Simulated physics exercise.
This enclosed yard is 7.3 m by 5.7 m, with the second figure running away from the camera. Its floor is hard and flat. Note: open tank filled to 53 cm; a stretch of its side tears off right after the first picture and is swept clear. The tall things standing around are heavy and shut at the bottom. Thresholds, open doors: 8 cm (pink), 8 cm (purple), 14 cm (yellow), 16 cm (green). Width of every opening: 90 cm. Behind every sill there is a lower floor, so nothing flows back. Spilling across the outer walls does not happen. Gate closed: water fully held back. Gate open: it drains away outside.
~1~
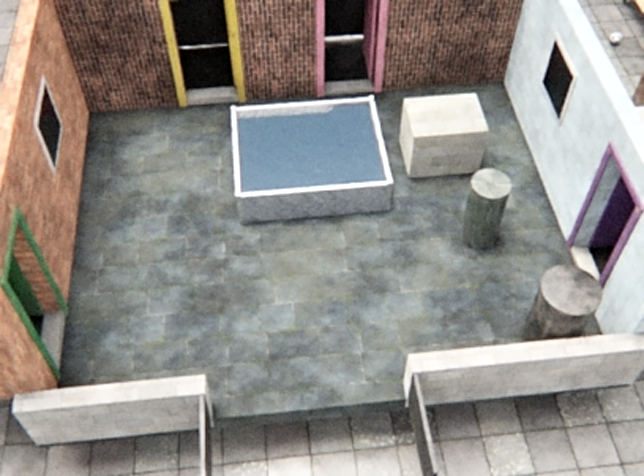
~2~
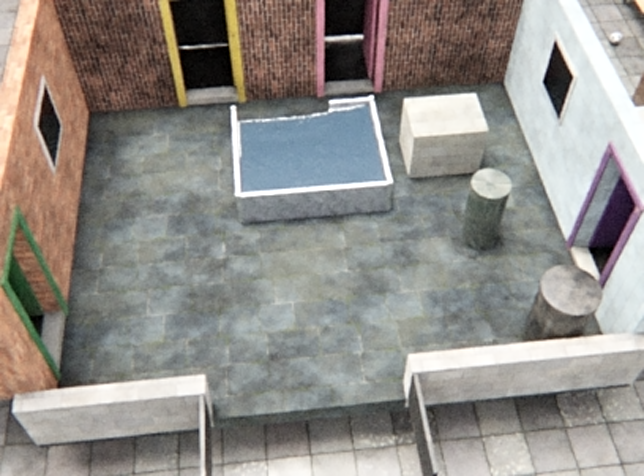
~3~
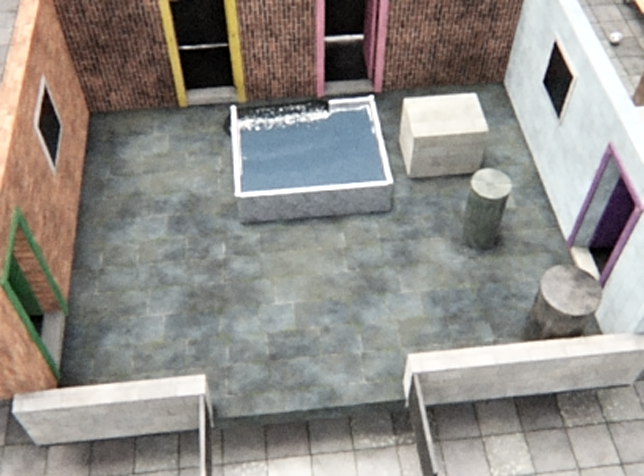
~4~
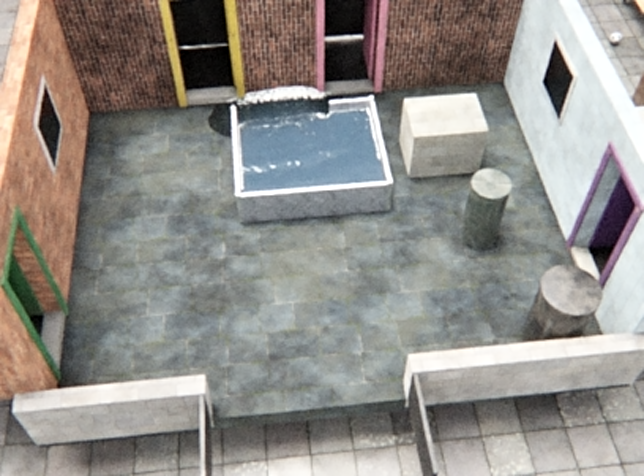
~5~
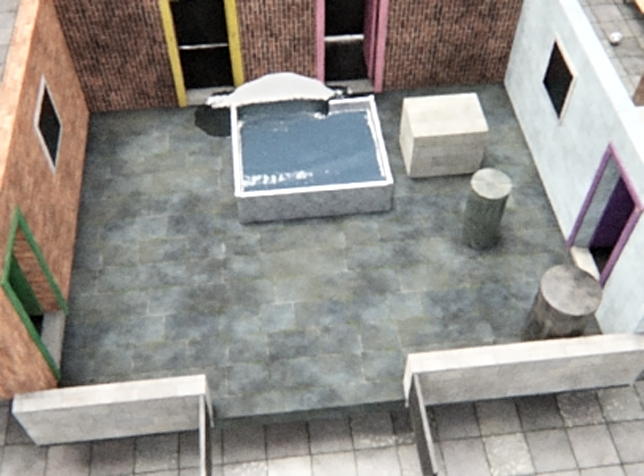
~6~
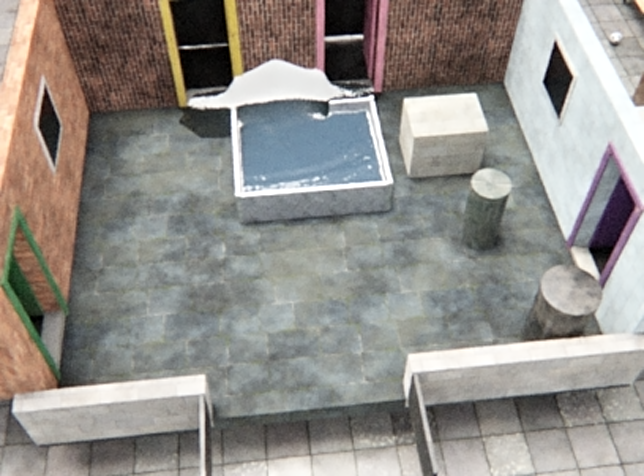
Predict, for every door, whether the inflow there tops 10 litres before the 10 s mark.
Prediction: At the pink door it tops 10 litres; at the purple door it falls short of 10 litres; at the yellow door it tops 10 litres; at the green door it falls short of 10 litres.
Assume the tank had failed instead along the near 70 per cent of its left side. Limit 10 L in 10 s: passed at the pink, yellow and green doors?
Here's how it goes: Pink falls short, yellow falls short, green falls short.
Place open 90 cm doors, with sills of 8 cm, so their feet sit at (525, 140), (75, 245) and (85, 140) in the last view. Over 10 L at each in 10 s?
The first one exceeds it, the second one doesn't reach it, and the third one exceeds it.
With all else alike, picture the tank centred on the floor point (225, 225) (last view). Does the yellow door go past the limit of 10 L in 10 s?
With that change, the limit at the yellow door is surpassed.
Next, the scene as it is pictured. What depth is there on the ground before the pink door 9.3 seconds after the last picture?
5.0 cm.
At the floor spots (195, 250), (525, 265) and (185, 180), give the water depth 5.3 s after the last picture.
2, 3, 2 cm.
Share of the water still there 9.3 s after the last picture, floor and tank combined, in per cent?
Remaining: Roughly 88 %.
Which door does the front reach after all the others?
It is the purple one.
Then, 0.7 s after the last picture water covers 15 % of the floor and is deepest (43 cm) near (277, 102); pink door 16 cm at the sill, 13 L in, purple door not reached, yellow door 25 cm at the sill, 9 L in, green door not reached.
Then, 1.5 s after the last picture water covers 25 % of the floor and is deepest (32 cm) near (277, 102); pink door 15 cm at the sill, 35 L in, purple door not reached, yellow door 22 cm at the sill, 41 L in, green door not reached.
Then, 2.8 s after the last picture water covers 40 % of the floor and is deepest (21 cm) near (99, 123); pink door 13 cm at the sill, 58 L in, purple door not reached, yellow door 13 cm at the sill, 60 L in, green door 3 cm at the sill, 0 L in.
Then, 5.3 s after the last picture water covers 70 % of the floor and is deepest (13 cm) near (267, 110); pink door 8 cm at the sill, 75 L in, purple door 2 cm at the sill, 0 L in, yellow door 9 cm at the sill, 61 L in, green door 3 cm at the sill, 0 L in.
Then, 9.3 s after the last picture water covers 95 % of the floor and is deepest (8 cm) near (501, 121); pink door 5 cm at the sill, 77 L in, purple door 7 cm at the sill, 1 L in, yellow door 5 cm at the sill, 61 L in, green door 6 cm at the sill, 0 L in.
